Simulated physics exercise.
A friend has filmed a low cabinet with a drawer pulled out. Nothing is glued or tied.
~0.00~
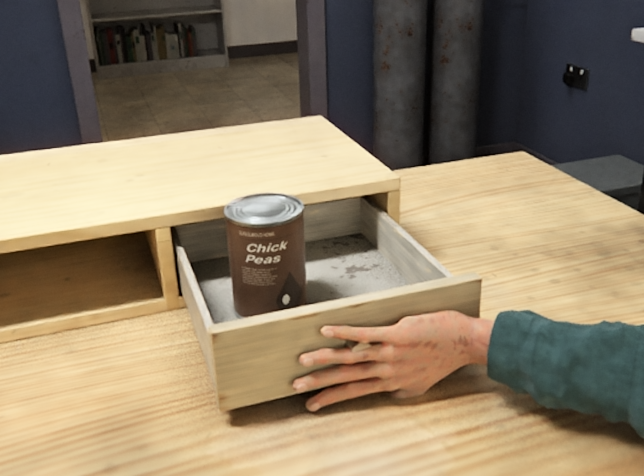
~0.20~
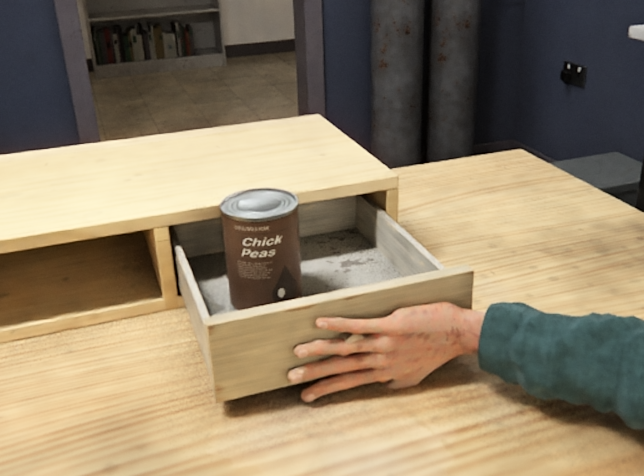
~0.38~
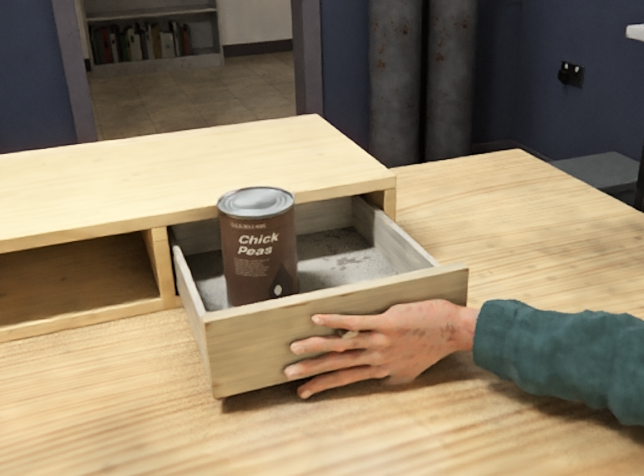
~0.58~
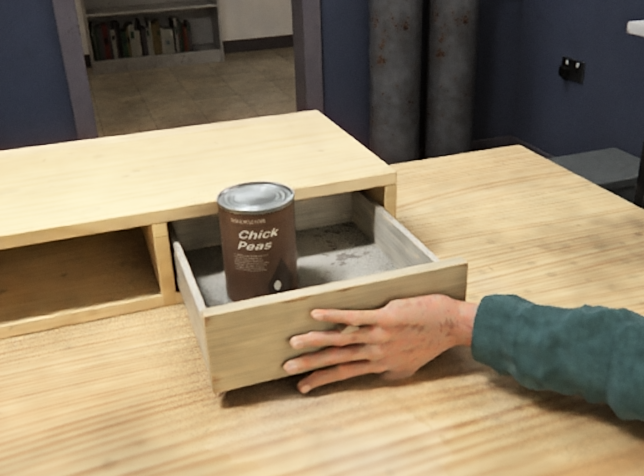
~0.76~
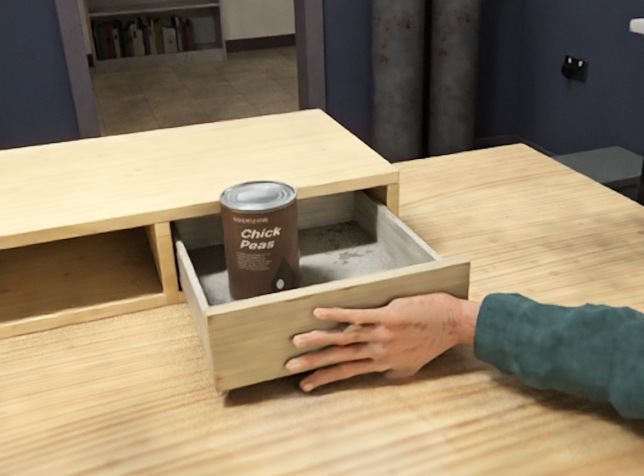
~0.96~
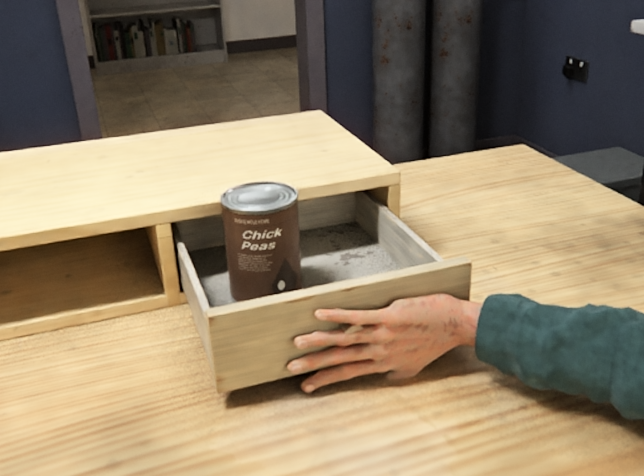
On a pale wooden tabletop, a low cabinet has a drawer pulled wide open with a brown tin of chick peas standing inside. A hand in a teal sleeve rests against the drawer's front from the right, and the drawer slides in very slightly, then stays almost still with the hand on it.
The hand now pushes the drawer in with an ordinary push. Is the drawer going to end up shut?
Here the drawer will not close.
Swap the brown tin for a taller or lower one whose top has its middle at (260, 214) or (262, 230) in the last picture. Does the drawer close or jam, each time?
In turn it stays ajar; slides home.
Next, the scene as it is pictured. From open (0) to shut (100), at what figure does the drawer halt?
About 55 per cent.
After 1.26 s, drawer starting in.
After 1.46 s, drawer about half in.
At rest (2.4 s), the drawer jams.
